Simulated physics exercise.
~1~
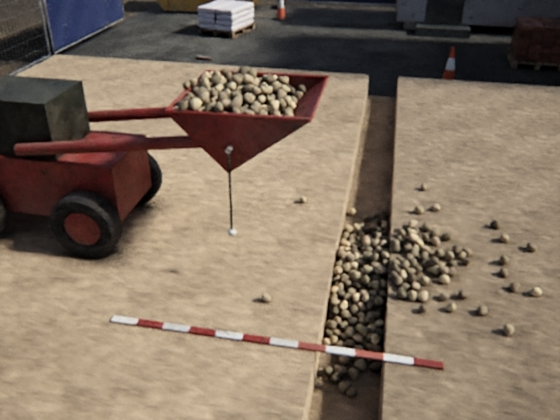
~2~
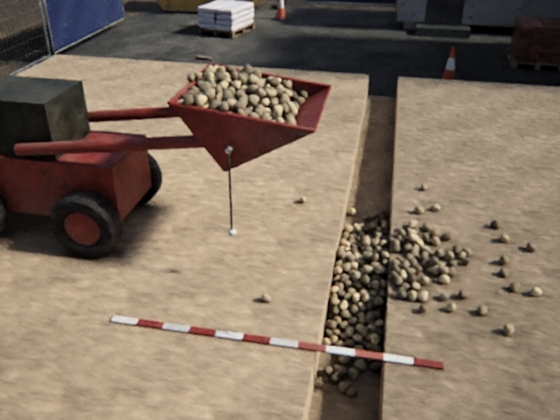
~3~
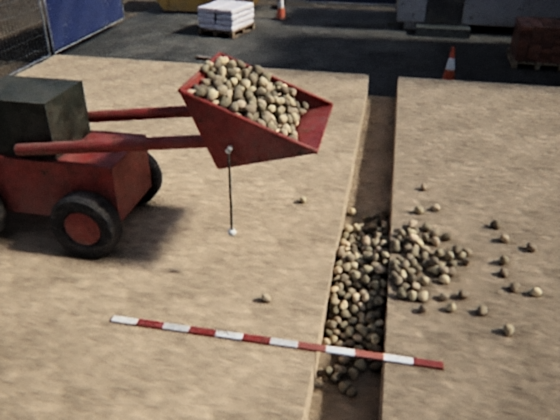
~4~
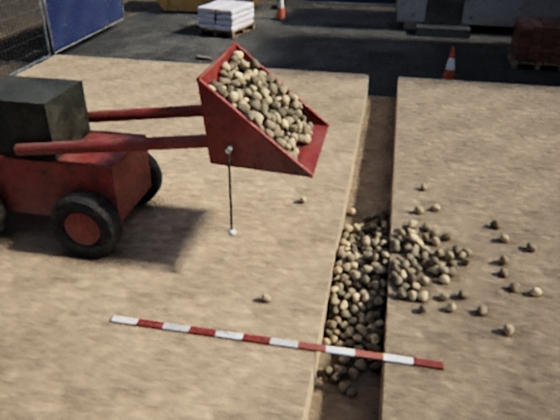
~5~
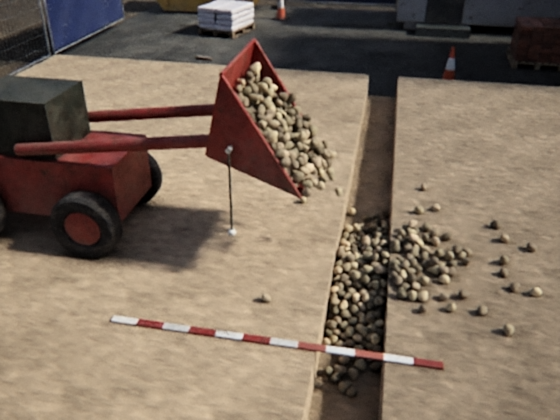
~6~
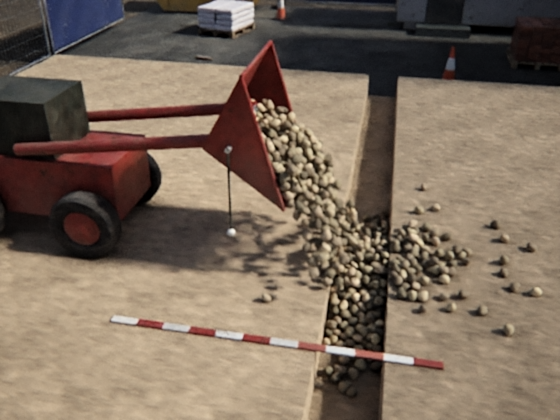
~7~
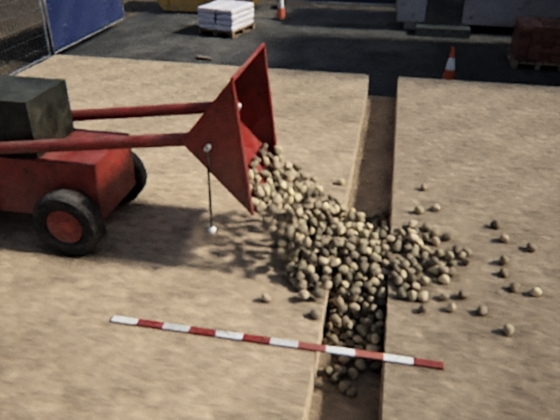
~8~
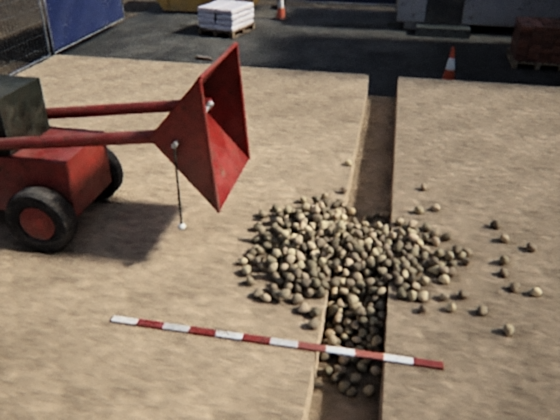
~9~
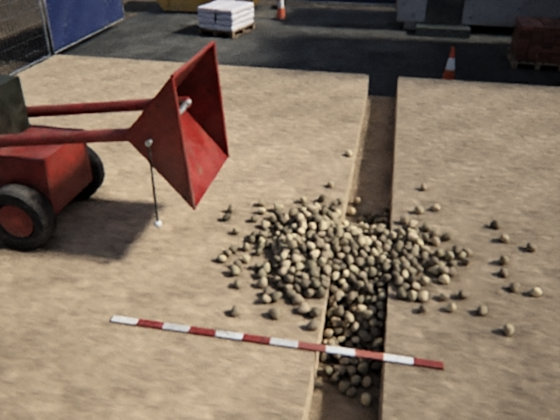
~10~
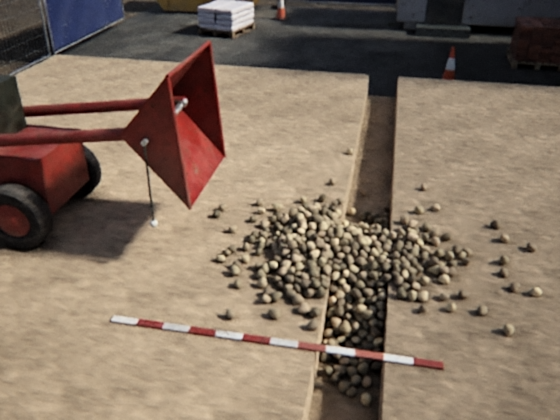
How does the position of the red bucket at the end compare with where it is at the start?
At the end the bucket is clearly further to the left than at the start, set back from the trench, and at about the same height in the view.
